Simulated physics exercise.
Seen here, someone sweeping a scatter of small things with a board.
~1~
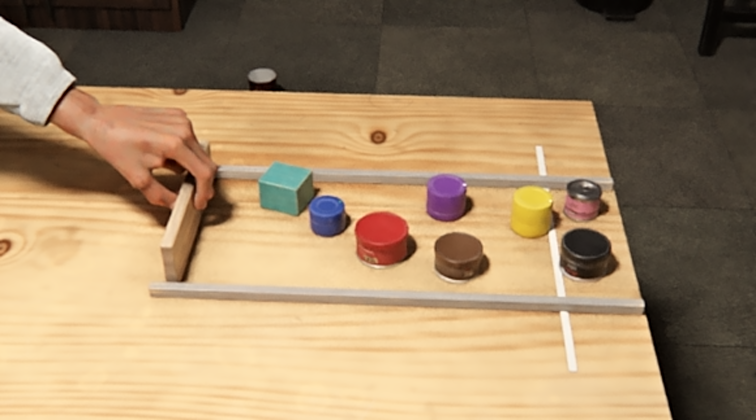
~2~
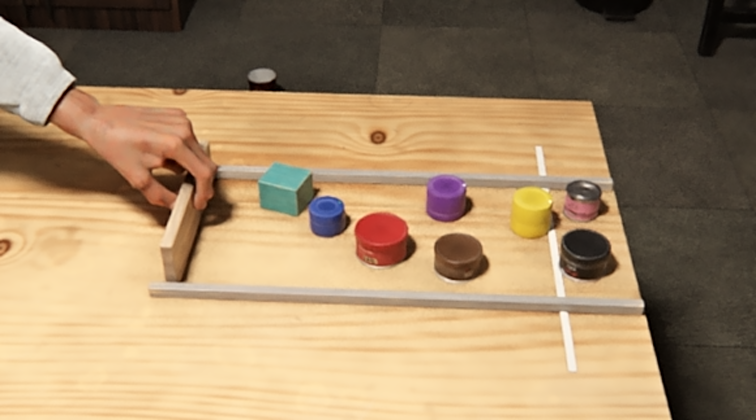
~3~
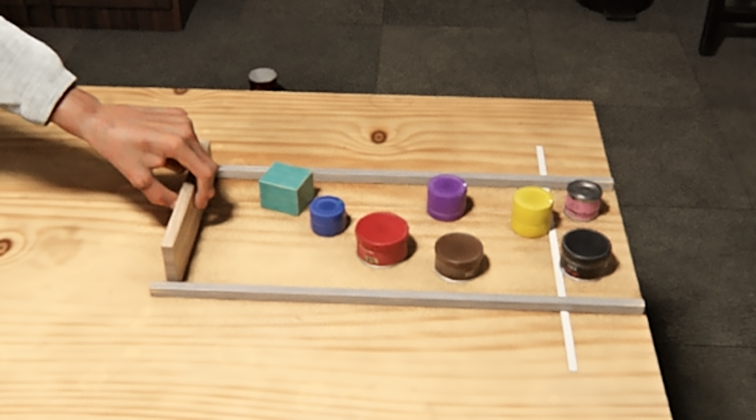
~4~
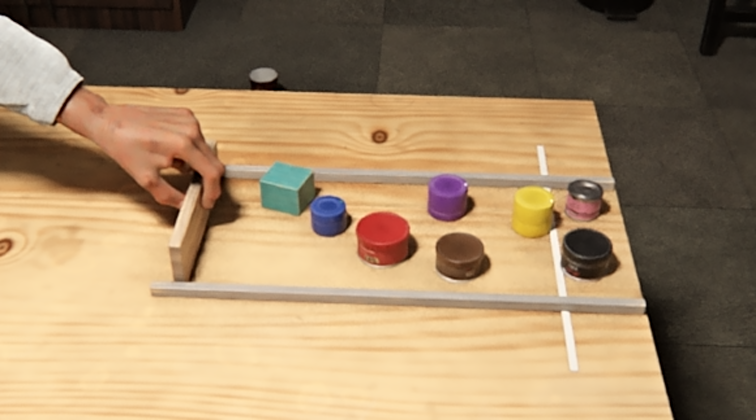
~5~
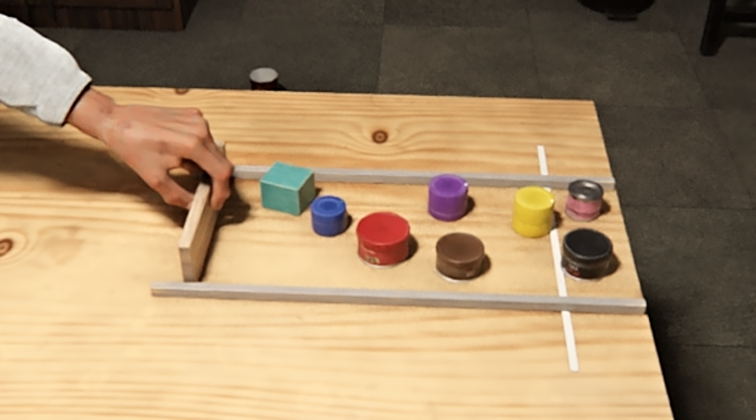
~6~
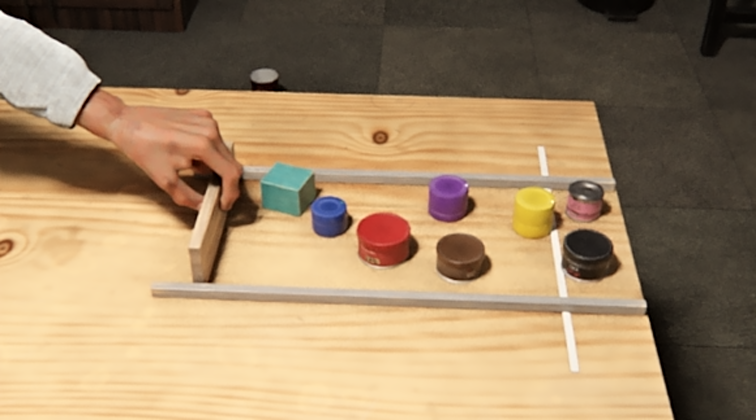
On a wooden table, a hand holding still, then sliding a board slightly right between rails, the scattered colourful pots staying put.
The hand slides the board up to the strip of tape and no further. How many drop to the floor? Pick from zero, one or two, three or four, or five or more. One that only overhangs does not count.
As it turns out, the number that fall off is one or two.
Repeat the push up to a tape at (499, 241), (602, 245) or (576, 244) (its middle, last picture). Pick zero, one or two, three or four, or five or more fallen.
One after another: None; 3 or 4; three to four.
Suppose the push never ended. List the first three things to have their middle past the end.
The order is the pink pot, the black pot, the purple lid.
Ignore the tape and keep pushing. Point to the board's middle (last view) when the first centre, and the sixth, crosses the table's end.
First at (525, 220), next at (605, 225).
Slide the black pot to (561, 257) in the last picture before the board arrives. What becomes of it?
It remains up.
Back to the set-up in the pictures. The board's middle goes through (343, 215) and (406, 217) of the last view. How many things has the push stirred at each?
At the one place 2, at the other 5.
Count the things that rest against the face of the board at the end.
That makes 4.
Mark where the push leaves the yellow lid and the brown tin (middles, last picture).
The yellow lid at (612, 221), the brown tin at (588, 279).
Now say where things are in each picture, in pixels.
Pink pot (583, 201); black pot (584, 255); yellow lid (532, 212); board (189, 210); tape (553, 242), in the first frame.
Black pot (584, 256); brown tin (458, 258), in the second frame.
Yellow lid (532, 212); turquoise block (287, 188), in the third frame.
Pink pot (584, 201); red tin (383, 240), in the fourth frame.
Black pot (586, 255); purple lid (448, 198), in the fifth frame.
Pink pot (584, 202); black pot (586, 256); yellow lid (533, 213); board (215, 211); tape (555, 243), in the sixth frame.
Soon after, none off yet; pink pot at rest near (584, 202); black pot at rest near (586, 256); yellow lid at rest near (533, 213).
After that, none off yet; pink pot at rest near (584, 202); black pot at rest near (586, 256); yellow lid at rest near (538, 214).
In the end, the number that fall off is one or two; gone, pink pot.
